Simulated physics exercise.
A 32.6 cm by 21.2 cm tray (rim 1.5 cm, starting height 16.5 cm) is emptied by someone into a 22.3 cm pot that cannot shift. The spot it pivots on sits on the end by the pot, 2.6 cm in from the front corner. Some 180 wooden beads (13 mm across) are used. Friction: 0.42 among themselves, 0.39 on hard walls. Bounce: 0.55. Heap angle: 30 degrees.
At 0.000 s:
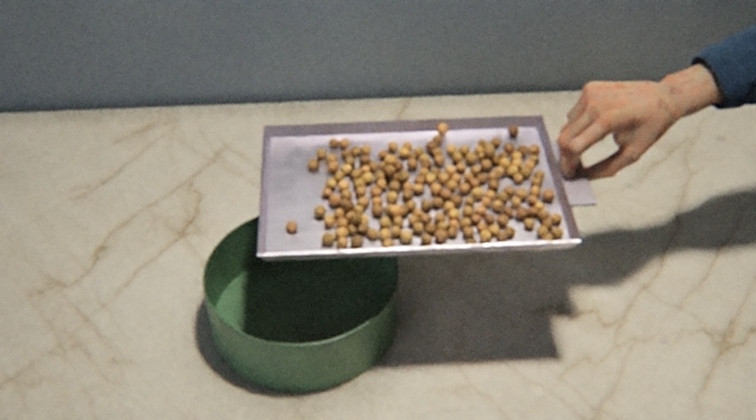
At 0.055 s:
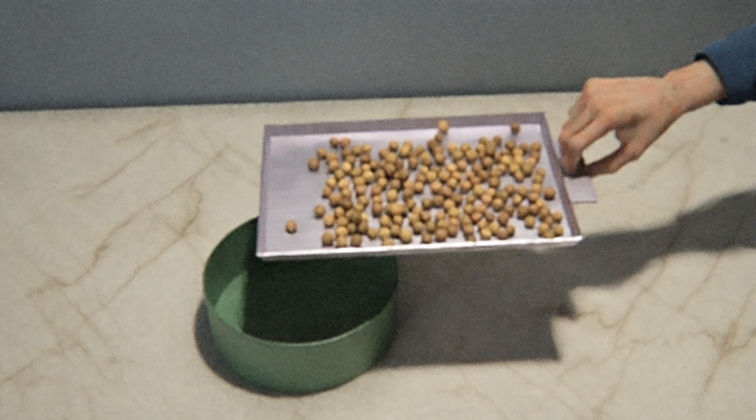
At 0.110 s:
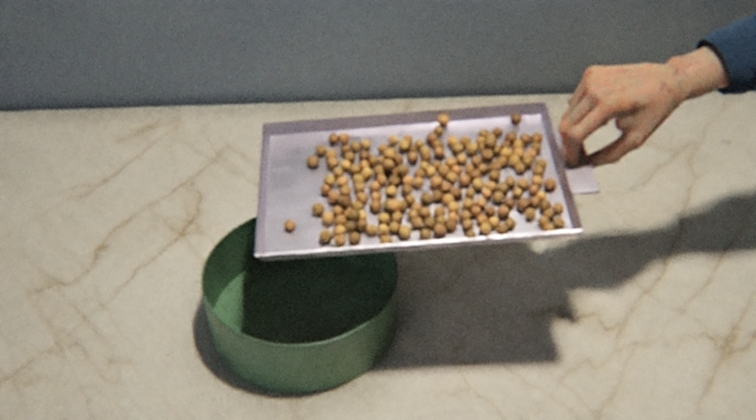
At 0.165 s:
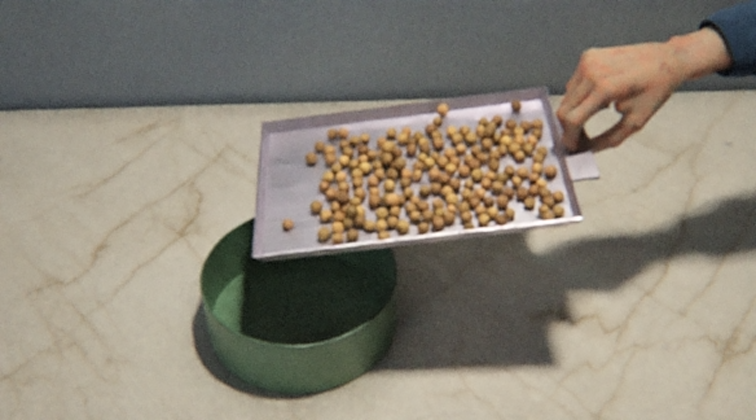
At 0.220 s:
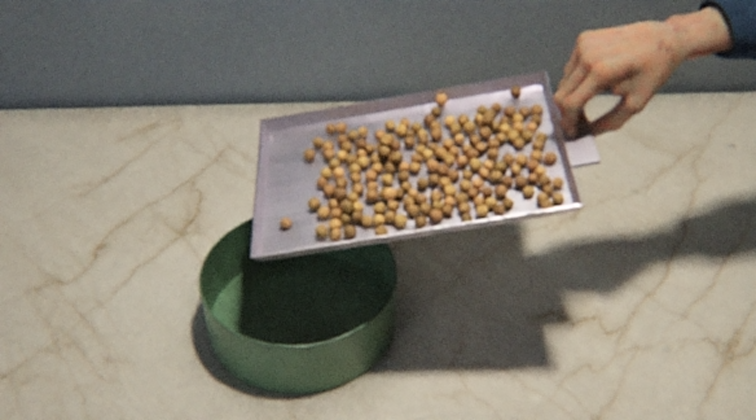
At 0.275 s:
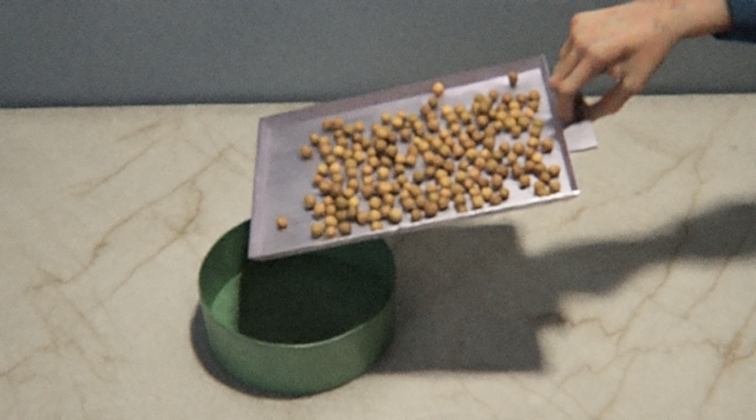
On a marble surface, a hand raises the right side of a bead-covered tray above a green pot.
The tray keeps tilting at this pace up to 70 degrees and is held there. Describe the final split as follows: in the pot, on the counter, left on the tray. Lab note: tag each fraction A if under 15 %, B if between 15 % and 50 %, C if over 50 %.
Pot = C, counter = B, tray = A.
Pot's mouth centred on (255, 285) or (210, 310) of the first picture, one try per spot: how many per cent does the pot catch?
95 % and 90 %.
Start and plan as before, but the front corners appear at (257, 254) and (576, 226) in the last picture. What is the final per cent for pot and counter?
Pot 30, counter 70.
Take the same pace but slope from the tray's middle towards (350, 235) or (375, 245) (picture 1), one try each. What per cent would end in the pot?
First try: Around 40 percent; second try: Around 35 percent.
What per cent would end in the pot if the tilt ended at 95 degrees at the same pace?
That would be around 55 percent.
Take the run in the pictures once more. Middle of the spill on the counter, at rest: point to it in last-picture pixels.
Around (123, 376).
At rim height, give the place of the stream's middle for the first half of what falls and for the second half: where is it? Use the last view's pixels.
Early half: About (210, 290); late half: (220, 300).
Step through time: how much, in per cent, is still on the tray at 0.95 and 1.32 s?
First 50, then 15.
After 0.68 s, tilt 41 degrees; the tray holds 95 %, the pot 0 %.
After 0.95 s, tilt 59 degrees; the tray holds 50 %, the pot 15 %.
After 1.32 s, tilt 70 degrees; the tray holds 15 %, the pot 45 %.
At rest (2.7 s), pot 60 %, counter 40 %, tray 0 %.
